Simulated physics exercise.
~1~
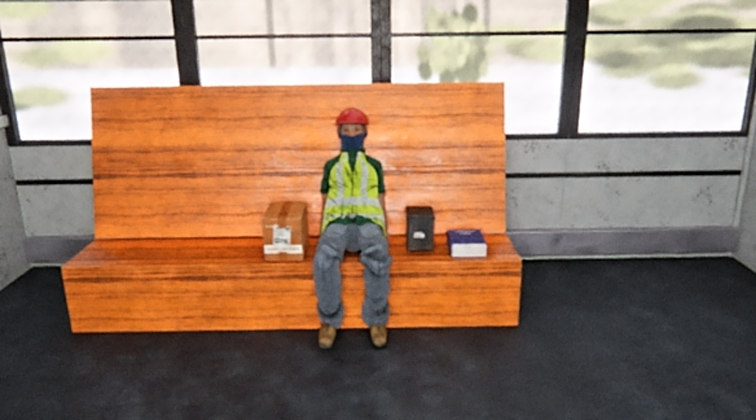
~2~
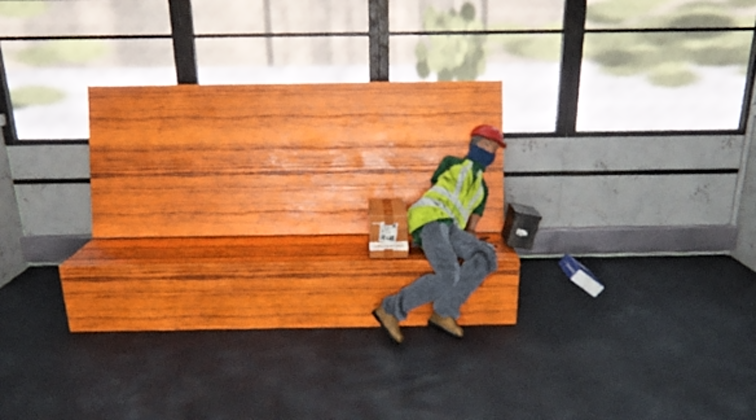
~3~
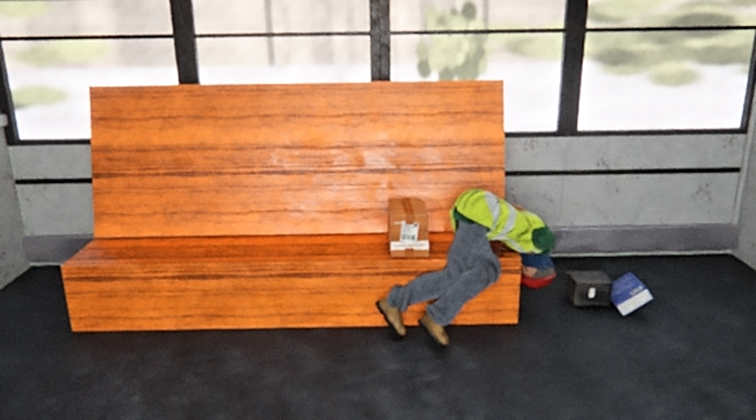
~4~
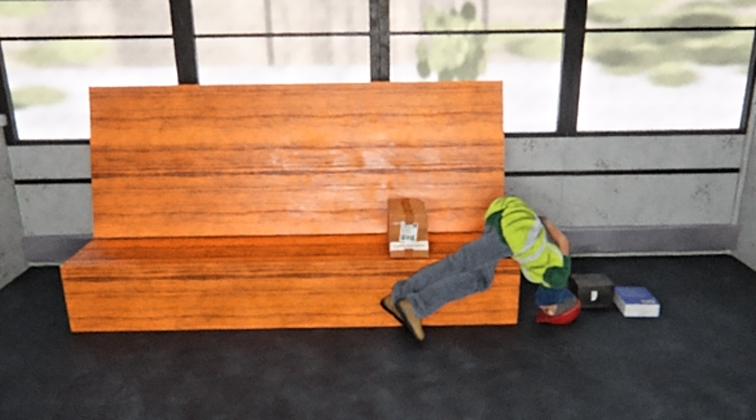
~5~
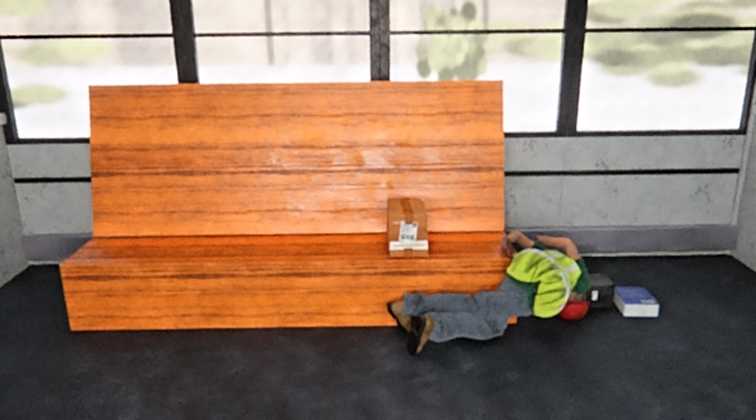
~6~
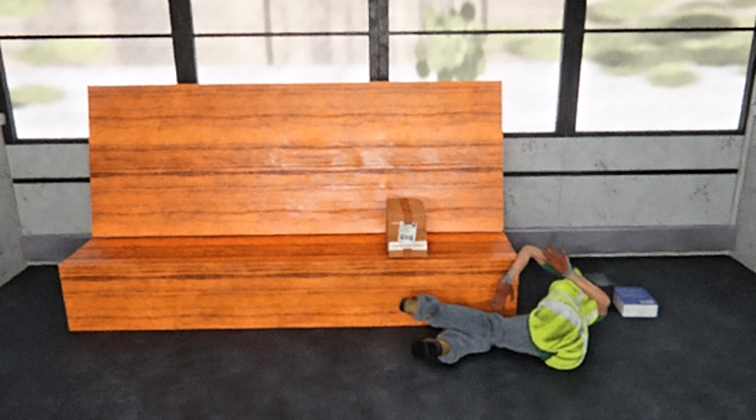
Inside a metro car, seen from the front by a gently swaying camera, a long orange wooden bench stands below wide windows. A commuter in a red helmet, blue face covering, yellow-green vest and grey trousers sits on it, with an orange-brown box on the left and a black container and a blue-and-white item on the right. Everything slides right, and the two right-hand items drop off the bench end. The commuter tips over the end headfirst, then the hips slip off too. The commuter finishes sprawled on the dark floor beside the fallen items, arms raised, while the box remains on the seat.
